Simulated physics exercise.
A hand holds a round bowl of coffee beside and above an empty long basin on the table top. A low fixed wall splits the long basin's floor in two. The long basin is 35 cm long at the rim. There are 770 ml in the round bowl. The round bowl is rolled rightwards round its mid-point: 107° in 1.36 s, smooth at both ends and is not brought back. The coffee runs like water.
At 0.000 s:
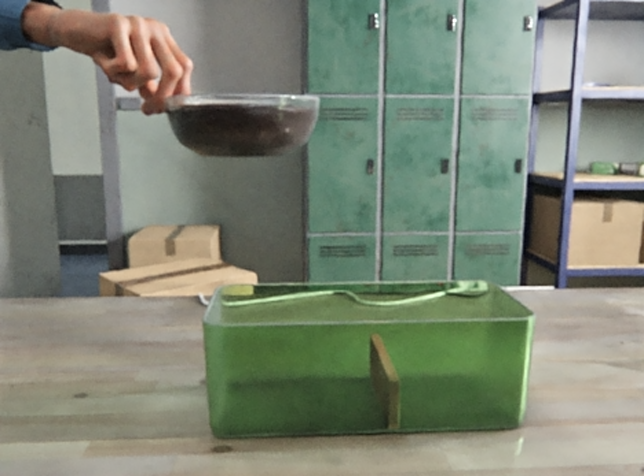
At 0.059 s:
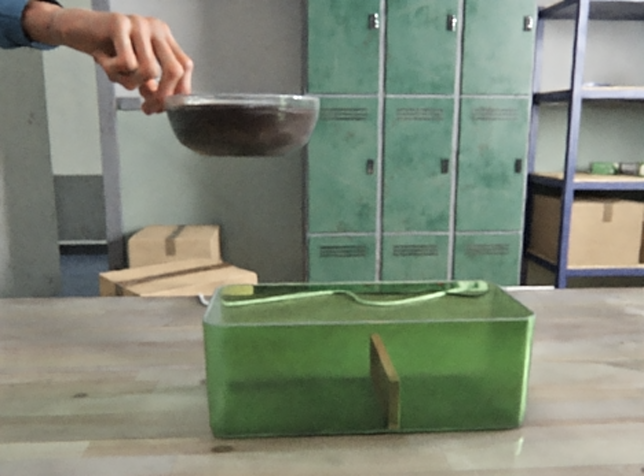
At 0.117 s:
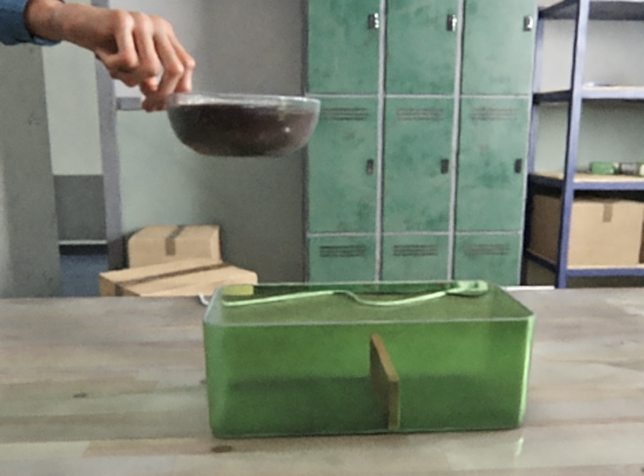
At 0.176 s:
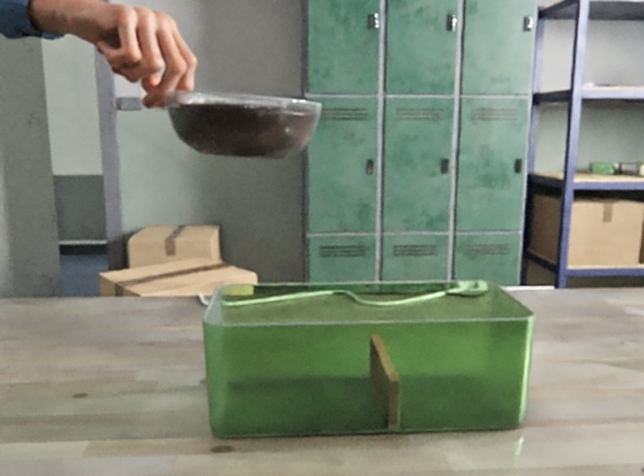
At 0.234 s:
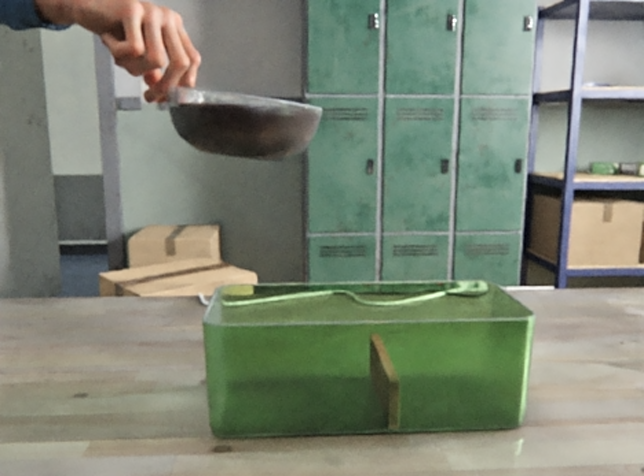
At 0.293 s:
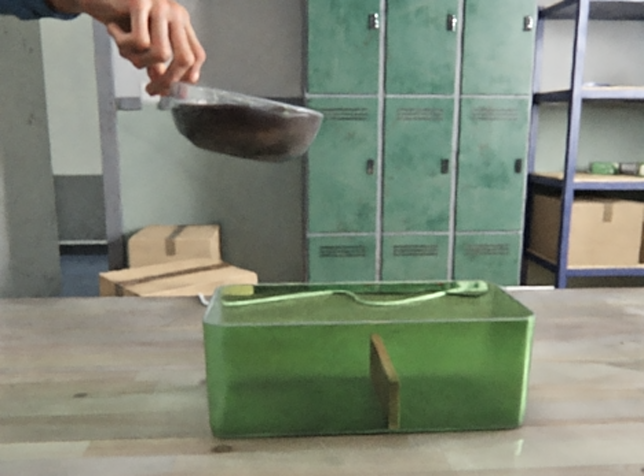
A hand slowly tilts a round bowl of dark liquid rightwards above a long green basin.
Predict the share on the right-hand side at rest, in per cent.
The far part has some 55 per cent.
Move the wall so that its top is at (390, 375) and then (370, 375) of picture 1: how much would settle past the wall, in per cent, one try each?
In turn about 50 and 65 per cent.
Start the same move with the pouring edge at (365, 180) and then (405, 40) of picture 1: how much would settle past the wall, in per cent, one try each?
In turn about 80 and 80 per cent.
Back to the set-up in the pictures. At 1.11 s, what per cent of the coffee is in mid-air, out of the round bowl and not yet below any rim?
About 6 per cent.
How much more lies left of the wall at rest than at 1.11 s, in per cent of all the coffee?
Some 6 per cent.
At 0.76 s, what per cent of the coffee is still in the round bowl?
About 30 per cent.
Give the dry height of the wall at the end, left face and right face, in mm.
Some 44 mm on the left and 36 mm on the right.
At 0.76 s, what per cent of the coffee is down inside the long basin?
Near 26 in a hundred.
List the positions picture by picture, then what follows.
Tilt 0°; pouring edge (318, 101); surface from (171, 108) to (315, 109); the long basin's rim runs from (211, 305) to (513, 299); the wall's top is at (384, 356), in the first frame.
Tilt 0°; pouring edge (318, 102); surface from (171, 108) to (315, 109), in the second frame.
Tilt 2°; pouring edge (319, 104); surface from (172, 108) to (316, 110), in the third frame.
Tilt 4°; pouring edge (320, 107); surface from (172, 107) to (317, 111), in the fourth frame.
Tilt 8°; pouring edge (320, 112); surface from (174, 107) to (318, 111), in the fifth frame.
Tilt 12°; pouring edge (321, 117); surface from (177, 107) to (320, 113); 1 per cent is over the edge, in the sixth frame.
Then, 0.76 s in, the tilt is 64° and 30 per cent is still to pour, 9 is left of the wall and 18 right of it.
Then, 1.11 s in, the tilt is 98° and 1 per cent is still to pour, 38 is left of the wall and 55 right of it.
Then, 1.47 s in, the tilt is 107° and 0 per cent is still to pour, 44 is left of the wall and 55 right of it.
Then, 1.86 s in, the tilt is 107° and 0 per cent is still to pour, 44 is left of the wall and 55 right of it.
Finally, 44 per cent lies left of the wall, 55 right of it and 1 outside.
